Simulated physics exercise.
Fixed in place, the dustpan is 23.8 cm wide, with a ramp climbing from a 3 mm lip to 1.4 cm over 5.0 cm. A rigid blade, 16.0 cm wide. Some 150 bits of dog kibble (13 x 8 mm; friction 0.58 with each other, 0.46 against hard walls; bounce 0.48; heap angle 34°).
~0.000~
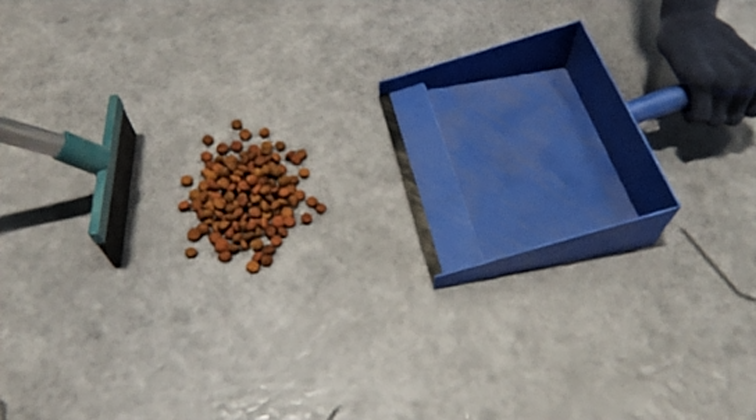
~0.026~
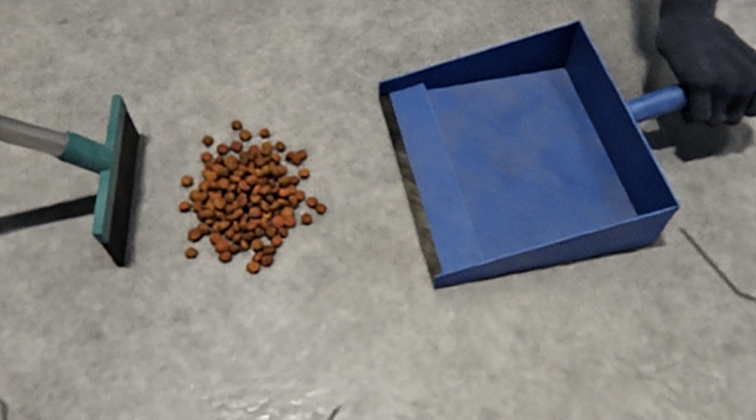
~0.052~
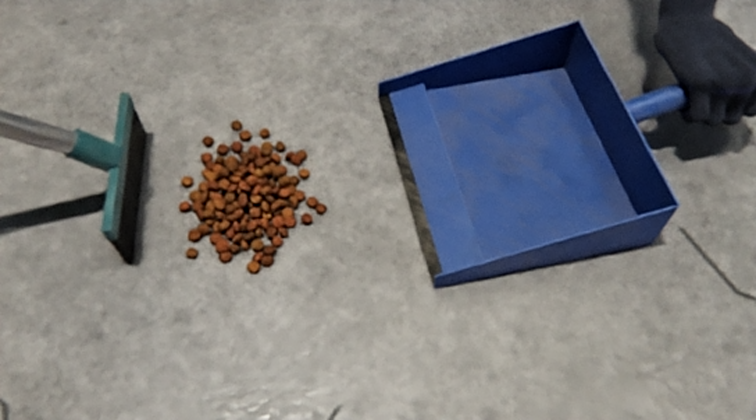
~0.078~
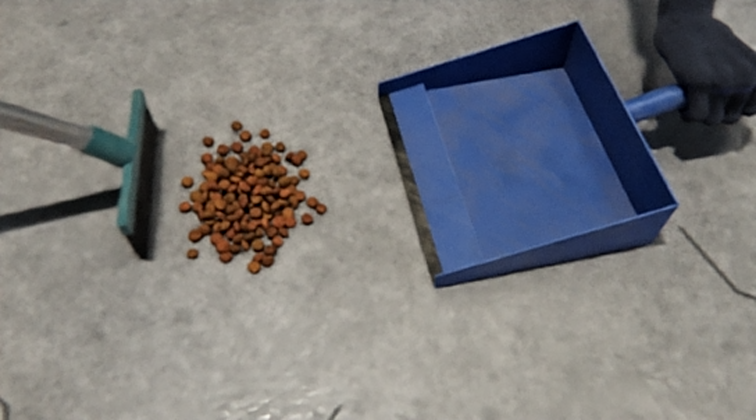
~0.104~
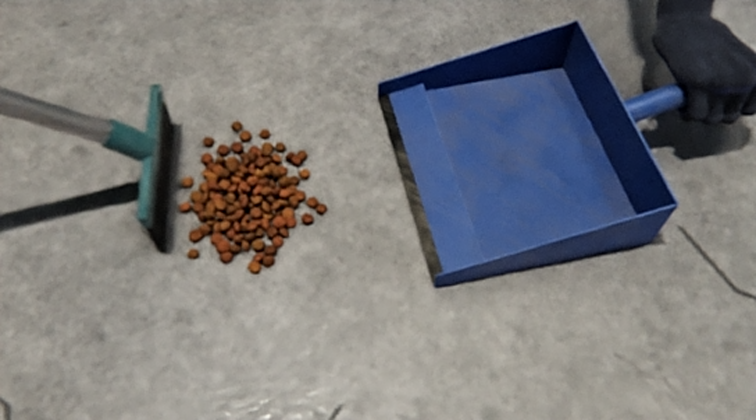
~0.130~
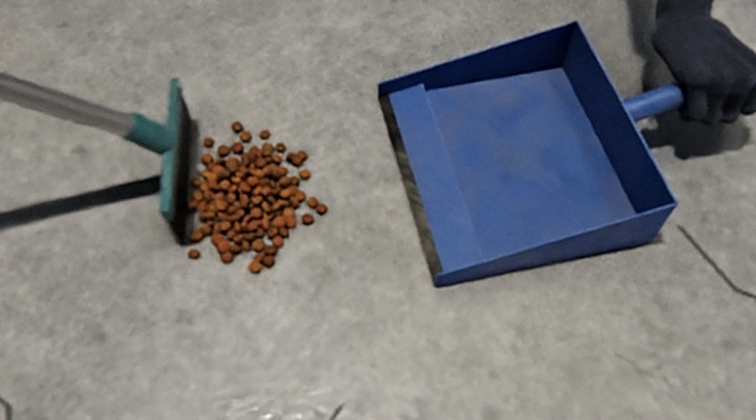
A teal-framed blade with a dark face, on a pale handle, starts slowly at the left and slides rightward across the gray floor. It closes the gap and meets the left edge of a heap of brown kibble, which barely changes, while a dark-gloved hand keeps a blue dustpan still at right.
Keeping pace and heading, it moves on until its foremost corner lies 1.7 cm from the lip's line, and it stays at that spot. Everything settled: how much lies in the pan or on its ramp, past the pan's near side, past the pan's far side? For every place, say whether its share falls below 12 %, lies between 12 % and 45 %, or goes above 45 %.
Pan: Moderate; near side: Small; far side: Small.
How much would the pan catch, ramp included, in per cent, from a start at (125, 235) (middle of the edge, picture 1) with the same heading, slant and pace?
Estimate: Near 35 %.
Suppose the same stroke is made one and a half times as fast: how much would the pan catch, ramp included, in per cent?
I'd put it at close to 30 per cent.
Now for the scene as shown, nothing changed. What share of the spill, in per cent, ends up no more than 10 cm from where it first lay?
Near 30 per cent.
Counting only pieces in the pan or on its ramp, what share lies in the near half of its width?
Some 10 per cent.
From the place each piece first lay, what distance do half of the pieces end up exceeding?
About 14 cm.
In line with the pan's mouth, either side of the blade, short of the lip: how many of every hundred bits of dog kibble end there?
70 %.
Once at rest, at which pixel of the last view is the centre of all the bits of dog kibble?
Once everything settles, the centre is around (387, 172).
After 0.27 s, middle of the blade 12 cm from the lip; 0 % over the lip, far side 0 %, near side 0 %.
After 0.36 s, middle of the blade 5 cm from the lip; 0 % over the lip, far side 5 %, near side 0 %.
After 0.59 s, middle of the blade 3 cm from the lip; 25 % over the lip, far side 5 %, near side 0 %.
In the end, at 1.2 s, pan 25 %, near side 0 %, far side 5 %, in front of the lip or behind the blade 70 %.
